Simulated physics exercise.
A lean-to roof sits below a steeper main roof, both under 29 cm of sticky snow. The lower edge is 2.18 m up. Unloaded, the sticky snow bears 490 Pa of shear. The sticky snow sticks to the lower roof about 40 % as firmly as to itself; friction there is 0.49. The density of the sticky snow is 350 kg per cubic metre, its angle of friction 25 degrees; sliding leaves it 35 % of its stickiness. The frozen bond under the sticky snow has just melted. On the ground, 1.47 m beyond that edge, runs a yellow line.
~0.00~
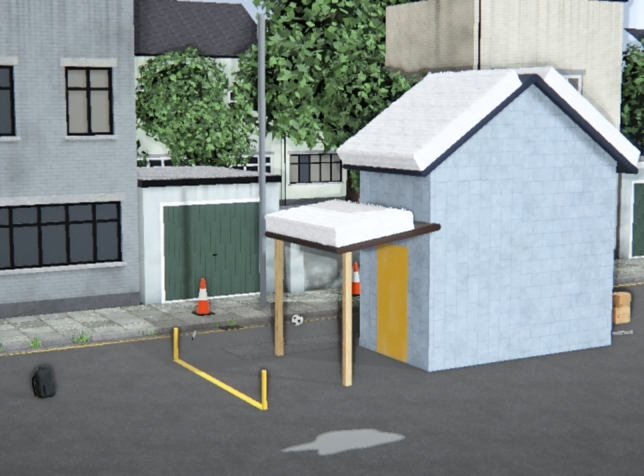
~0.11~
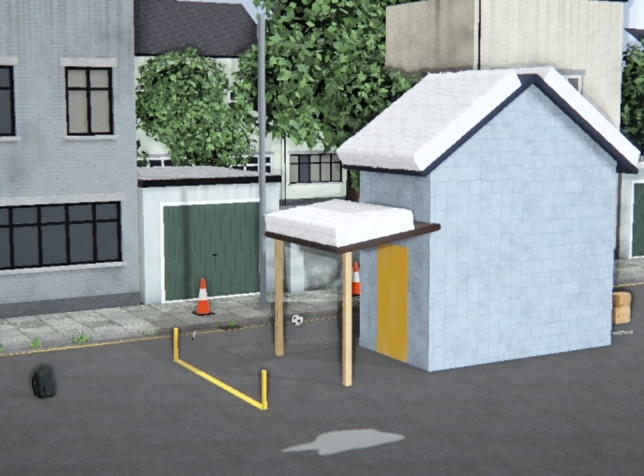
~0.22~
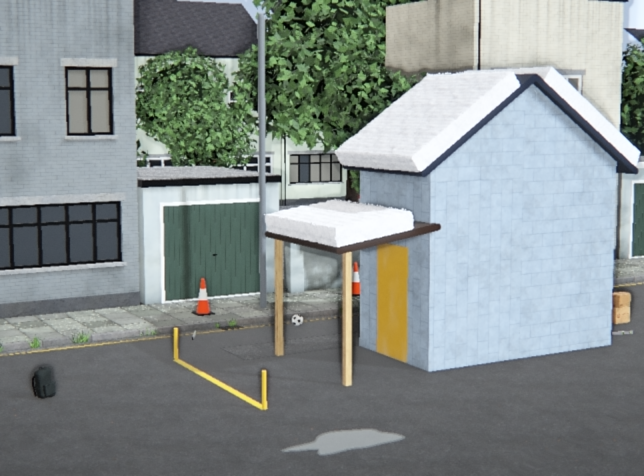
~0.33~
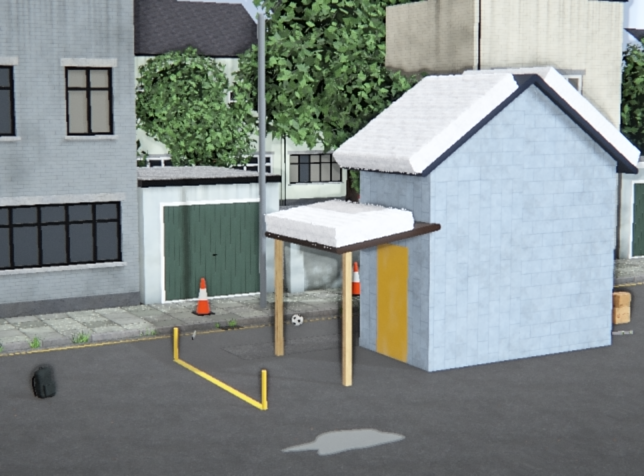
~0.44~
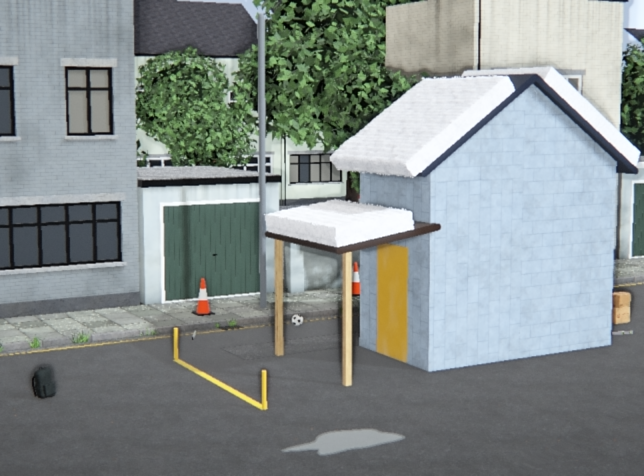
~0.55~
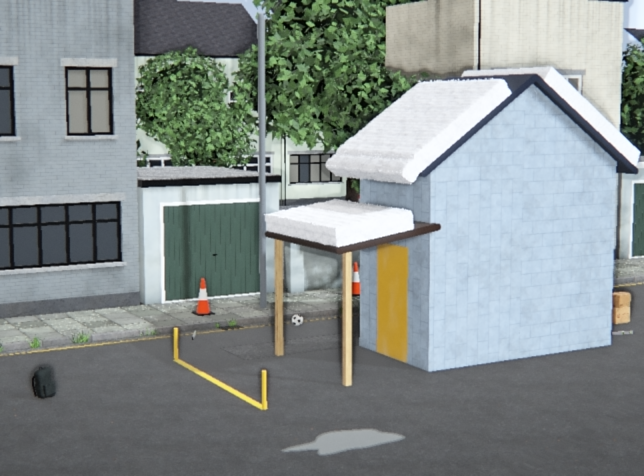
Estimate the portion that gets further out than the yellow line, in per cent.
Expect roughly 5 %.
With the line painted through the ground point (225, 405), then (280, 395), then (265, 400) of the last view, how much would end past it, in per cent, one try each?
In that order: 1 %, 14 %, 9 %.
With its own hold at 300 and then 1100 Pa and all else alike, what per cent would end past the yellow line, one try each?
In turn about 16 %, 0 %.
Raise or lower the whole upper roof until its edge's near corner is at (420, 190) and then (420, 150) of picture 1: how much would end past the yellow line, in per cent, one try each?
In turn about 0 %, 20 %.
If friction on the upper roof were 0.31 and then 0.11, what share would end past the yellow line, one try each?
In turn about 12 %, 30 %.
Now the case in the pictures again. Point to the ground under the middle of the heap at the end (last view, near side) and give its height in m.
Around (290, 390); it stands about 0.3 m.
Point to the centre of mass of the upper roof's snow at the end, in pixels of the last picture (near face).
Near (345, 284).
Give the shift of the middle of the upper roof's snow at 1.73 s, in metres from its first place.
About 2.2 m.
By 1.09 s, none is below the lower edge and 0 % is past the line.
By 1.73 s, none is below the lower edge and 0 % is past the line.
By 2.36 s, 23 % is below the lower edge and 0 % is past the line.
By 3.00 s, 34 % is below the lower edge and 5 % is past the line.
By 5.30 s, at the end, 35 % is below the lower edge and 5 % is past the line.
